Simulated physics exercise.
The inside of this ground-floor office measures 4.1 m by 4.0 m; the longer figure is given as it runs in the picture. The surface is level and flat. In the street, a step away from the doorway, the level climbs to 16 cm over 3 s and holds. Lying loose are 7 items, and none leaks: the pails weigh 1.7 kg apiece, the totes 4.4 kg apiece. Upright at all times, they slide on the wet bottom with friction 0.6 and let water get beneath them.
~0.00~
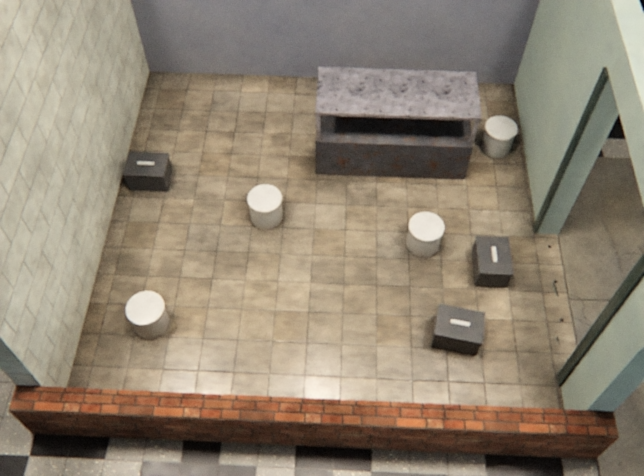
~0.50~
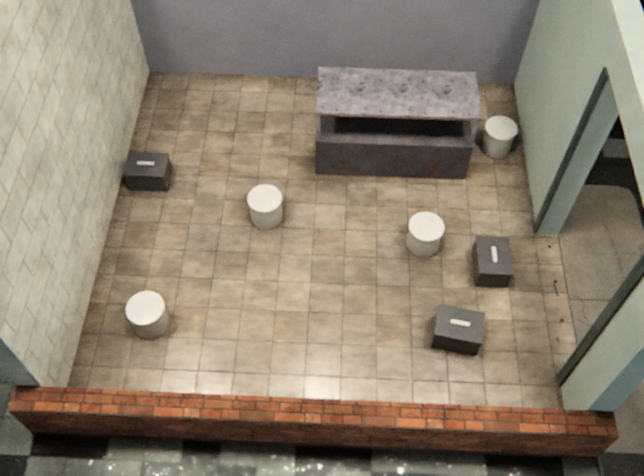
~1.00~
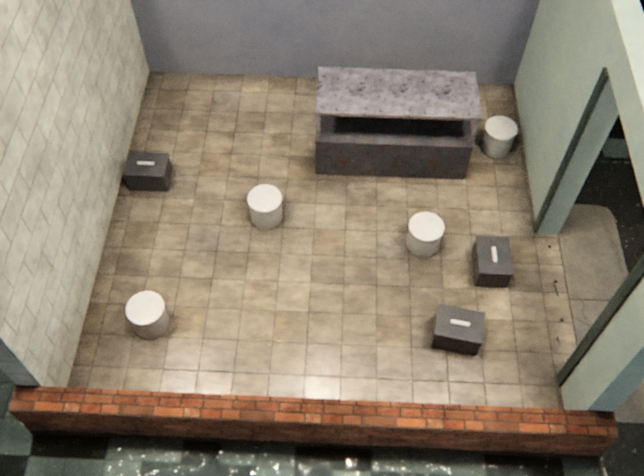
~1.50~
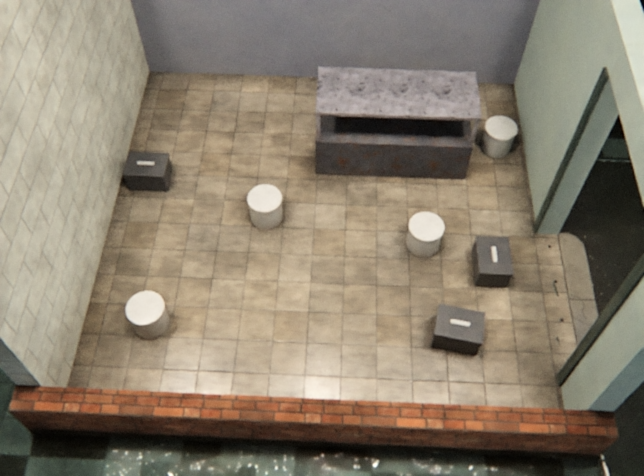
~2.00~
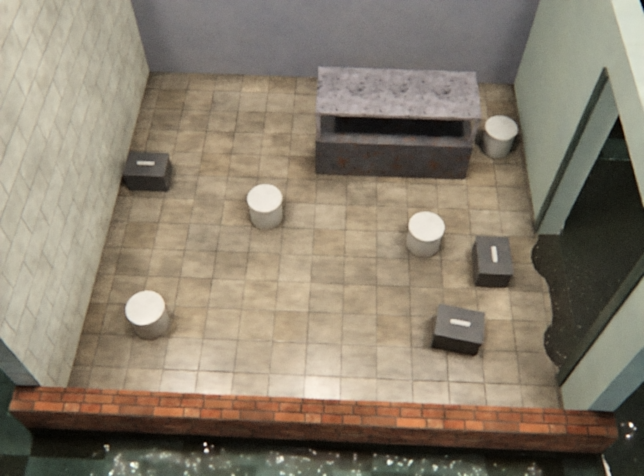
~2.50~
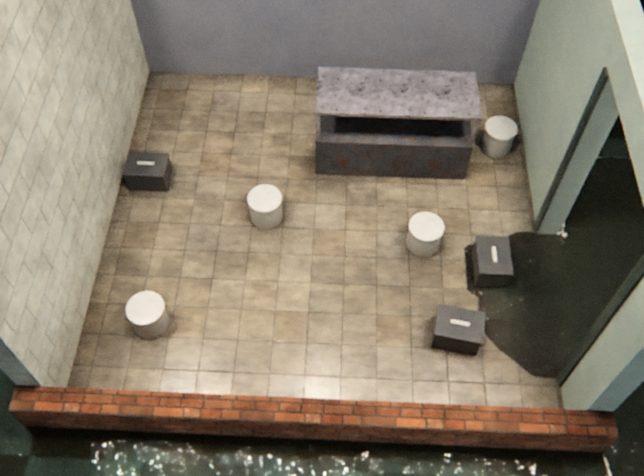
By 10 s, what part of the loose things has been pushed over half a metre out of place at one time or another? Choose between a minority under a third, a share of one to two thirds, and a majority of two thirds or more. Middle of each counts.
A majority of two thirds or more.
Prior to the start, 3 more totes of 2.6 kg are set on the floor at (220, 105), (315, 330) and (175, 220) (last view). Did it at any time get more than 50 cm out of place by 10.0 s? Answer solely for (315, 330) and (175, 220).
Order as asked: Farther and farther.
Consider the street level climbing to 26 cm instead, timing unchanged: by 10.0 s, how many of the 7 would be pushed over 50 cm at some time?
Then 6 of them.
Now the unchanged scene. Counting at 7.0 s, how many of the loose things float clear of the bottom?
Total: 6.
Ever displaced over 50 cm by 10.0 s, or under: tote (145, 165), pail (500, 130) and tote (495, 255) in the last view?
First farther, then not as far, then farther.
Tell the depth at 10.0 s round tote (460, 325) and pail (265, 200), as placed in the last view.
First about 11 cm, second about 12 cm.
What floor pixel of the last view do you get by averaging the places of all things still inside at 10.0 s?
The average lands around (259, 146).
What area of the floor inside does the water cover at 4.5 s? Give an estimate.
The covered patch comes to about 6.5 m2.
After 3.5 s 0 of 7 are over 50 cm from their spots; 0 afloat.
After 4.5 s 3 of 7 are over 50 cm from their spots; 0 afloat.
After 7.0 s 4 of 7 are over 50 cm from their spots; 6 afloat.
After 10.0 s 6 of 7 are over 50 cm from their spots, and 6 have been at some point; 5 afloat.
